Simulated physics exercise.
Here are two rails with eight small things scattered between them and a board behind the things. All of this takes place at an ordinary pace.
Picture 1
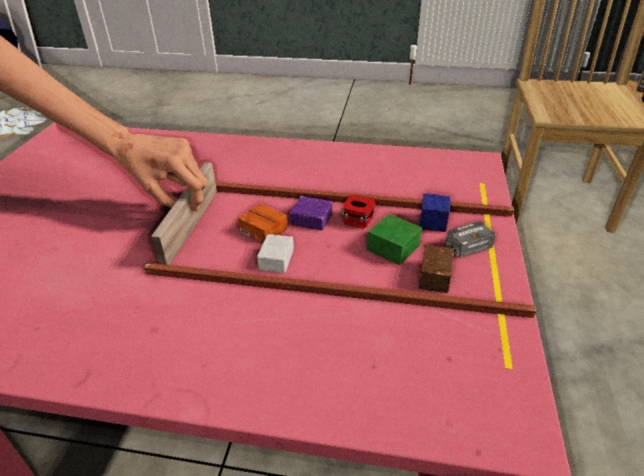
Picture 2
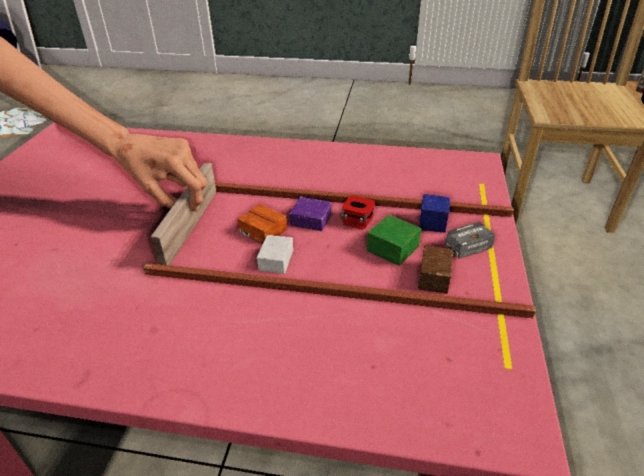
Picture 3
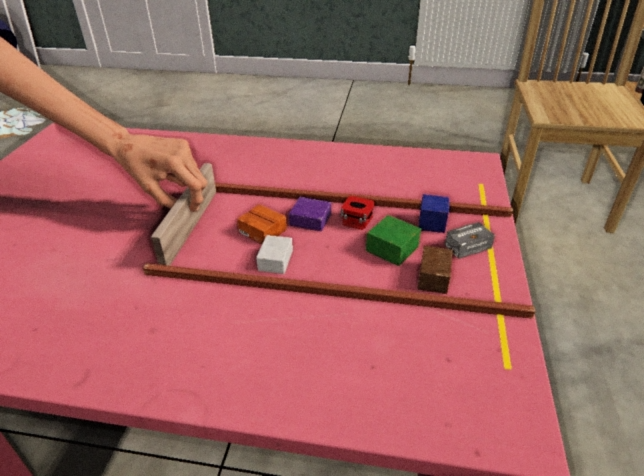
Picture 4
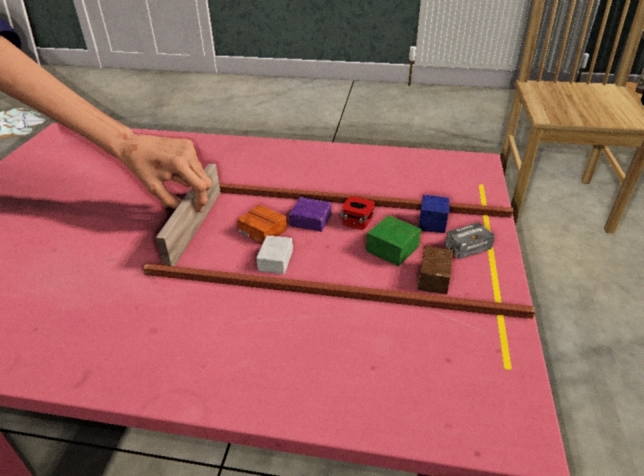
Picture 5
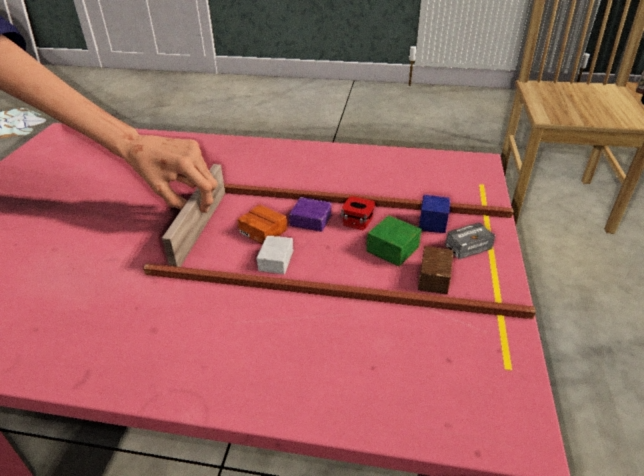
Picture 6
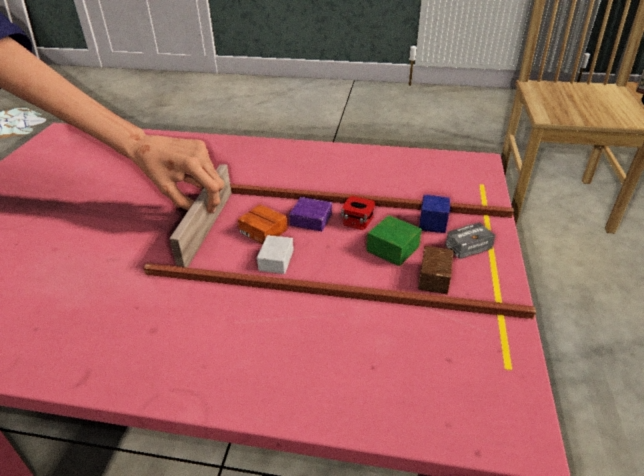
At first, a hand holds a board upright at the left end of two rails on a pink table, with eight small, differently coloured things scattered between them. The hand then slides the board slightly right, towards the orange and white things, while all eight stay where they are.
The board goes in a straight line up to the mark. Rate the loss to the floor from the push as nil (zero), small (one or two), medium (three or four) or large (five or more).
The loss is large.
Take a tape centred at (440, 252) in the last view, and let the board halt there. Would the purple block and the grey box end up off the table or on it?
The purple block stays put; the grey box topples down.
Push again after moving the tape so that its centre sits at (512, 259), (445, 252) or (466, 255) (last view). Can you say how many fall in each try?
In order, the counts are 8, 2 and 3.
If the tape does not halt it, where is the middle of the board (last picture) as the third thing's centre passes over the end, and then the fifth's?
Roughly (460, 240) and then roughly (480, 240).
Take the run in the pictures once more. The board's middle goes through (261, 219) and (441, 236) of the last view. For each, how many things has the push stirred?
Answer - first 1, then 8.
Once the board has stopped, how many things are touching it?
It adds up to 3.
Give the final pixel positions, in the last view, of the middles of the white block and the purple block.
One is at about (512, 279), the other at about (509, 230).
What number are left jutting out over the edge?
It's 2.
Soon after, none off yet; grey box at rest near (470, 240); brown block at rest near (436, 269); blue block at rest near (435, 214).
After that, none off yet; grey box at rest near (471, 241); brown block displaced a little near (448, 272); blue block displaced a little near (448, 214).
And then, one off so far; grey box on its way down near (532, 333); brown block displaced about its own width near (492, 275); blue block displaced well along near (524, 221).
In the end, the number that fall off is five or more; gone, red case, green block, blue block, brown block and grey box.
